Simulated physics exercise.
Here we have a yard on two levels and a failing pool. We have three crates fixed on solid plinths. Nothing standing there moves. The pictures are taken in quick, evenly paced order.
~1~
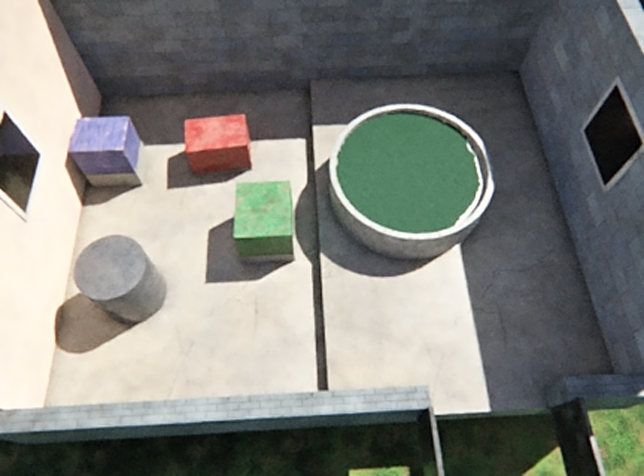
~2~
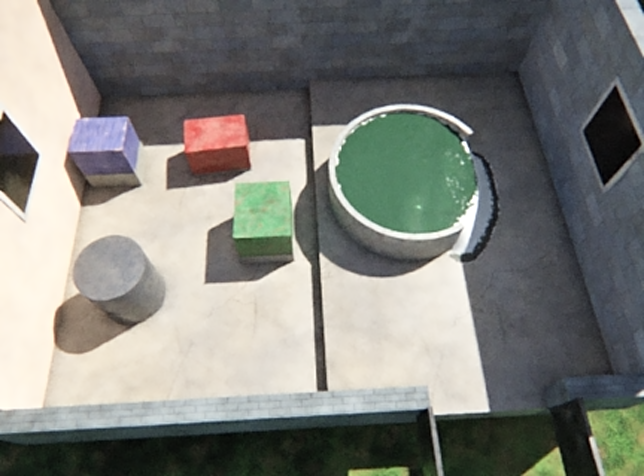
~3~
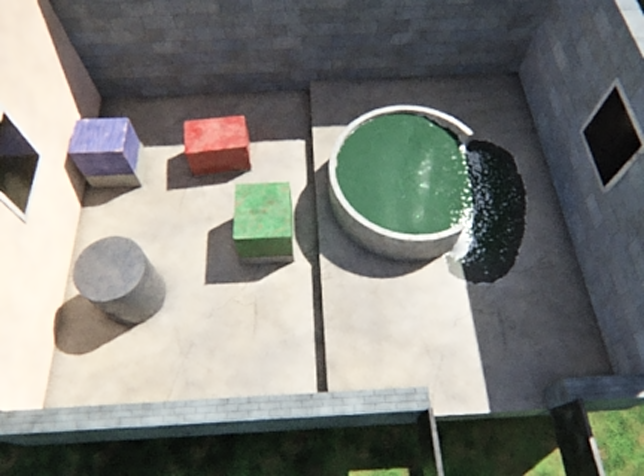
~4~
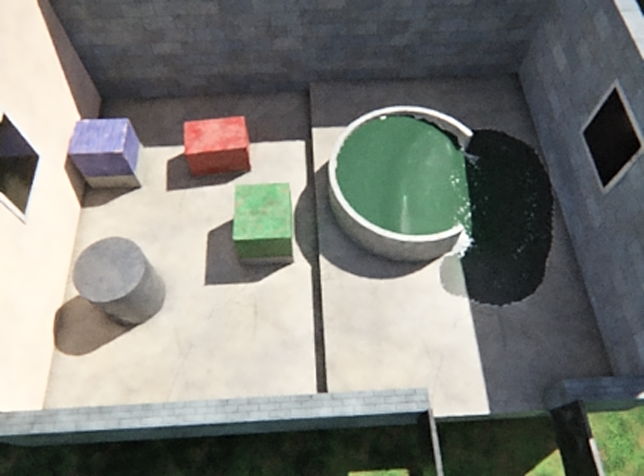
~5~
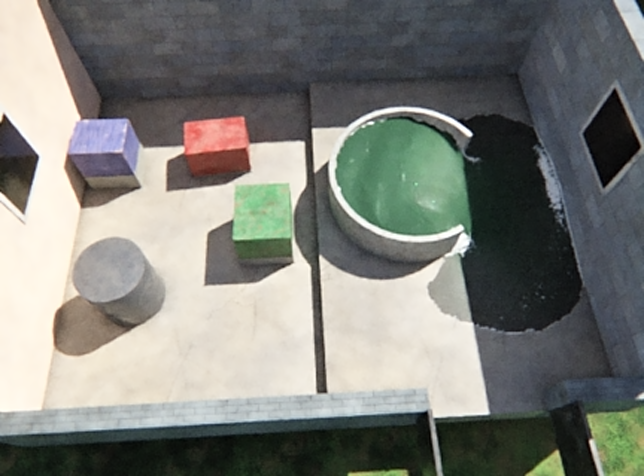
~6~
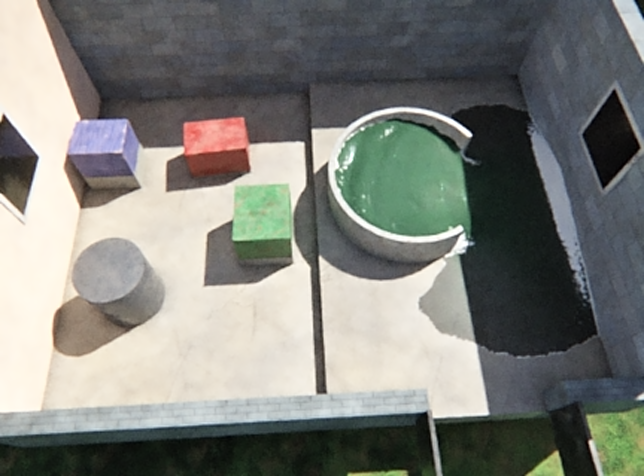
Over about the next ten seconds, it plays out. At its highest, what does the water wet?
At the end, the red crate will meet the water, the blue crate will avoid the water, the green crate will avoid the water.
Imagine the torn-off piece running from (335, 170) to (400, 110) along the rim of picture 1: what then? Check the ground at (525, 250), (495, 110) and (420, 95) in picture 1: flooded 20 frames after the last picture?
The first comes out untouched, the second soaked, the third soaked.
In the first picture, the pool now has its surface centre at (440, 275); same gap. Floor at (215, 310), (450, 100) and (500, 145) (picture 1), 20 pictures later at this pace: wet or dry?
As listed: Clear, wet, wet.
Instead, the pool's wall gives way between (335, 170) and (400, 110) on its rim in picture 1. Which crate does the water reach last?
Answer: The one in blue.
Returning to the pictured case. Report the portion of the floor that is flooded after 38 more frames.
Estimated share: Around 85 %.
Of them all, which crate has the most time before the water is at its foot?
Easy - the blue crate.
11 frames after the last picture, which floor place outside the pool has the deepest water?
Pointing at (609, 386).
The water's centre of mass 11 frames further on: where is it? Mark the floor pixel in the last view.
(478, 219).
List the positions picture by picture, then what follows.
In the first picture, still water in the pool at (411, 170).
In the second picture, the front is at (464, 258), out from the gap at (479, 197).
In the third picture, water pours out at (478, 200) and has run to (486, 278).
In the fourth picture, the front is at (512, 295), out from the gap at (478, 201).
In the fifth picture, water pours out at (478, 202) and has run to (537, 321).
In the sixth picture, the front is at (595, 328), out from the gap at (477, 202).
A moment on, water covers 15 % of the floor; the red crate not reached, the blue crate not reached, the green crate not reached.
Next, water covers 25 % of the floor; the red crate not reached, the blue crate not reached, the green crate not reached.
Then, water covers 50 % of the floor; the red crate not reached, the blue crate not reached, the green crate not reached.
Later, water covers 85 % of the floor; the red crate water round its plinth, the blue crate water round its plinth, the green crate water round its plinth.
In the end, water covers 95 % of the floor; the red crate was topped, the blue crate stayed above the water, the green crate stayed above the water.
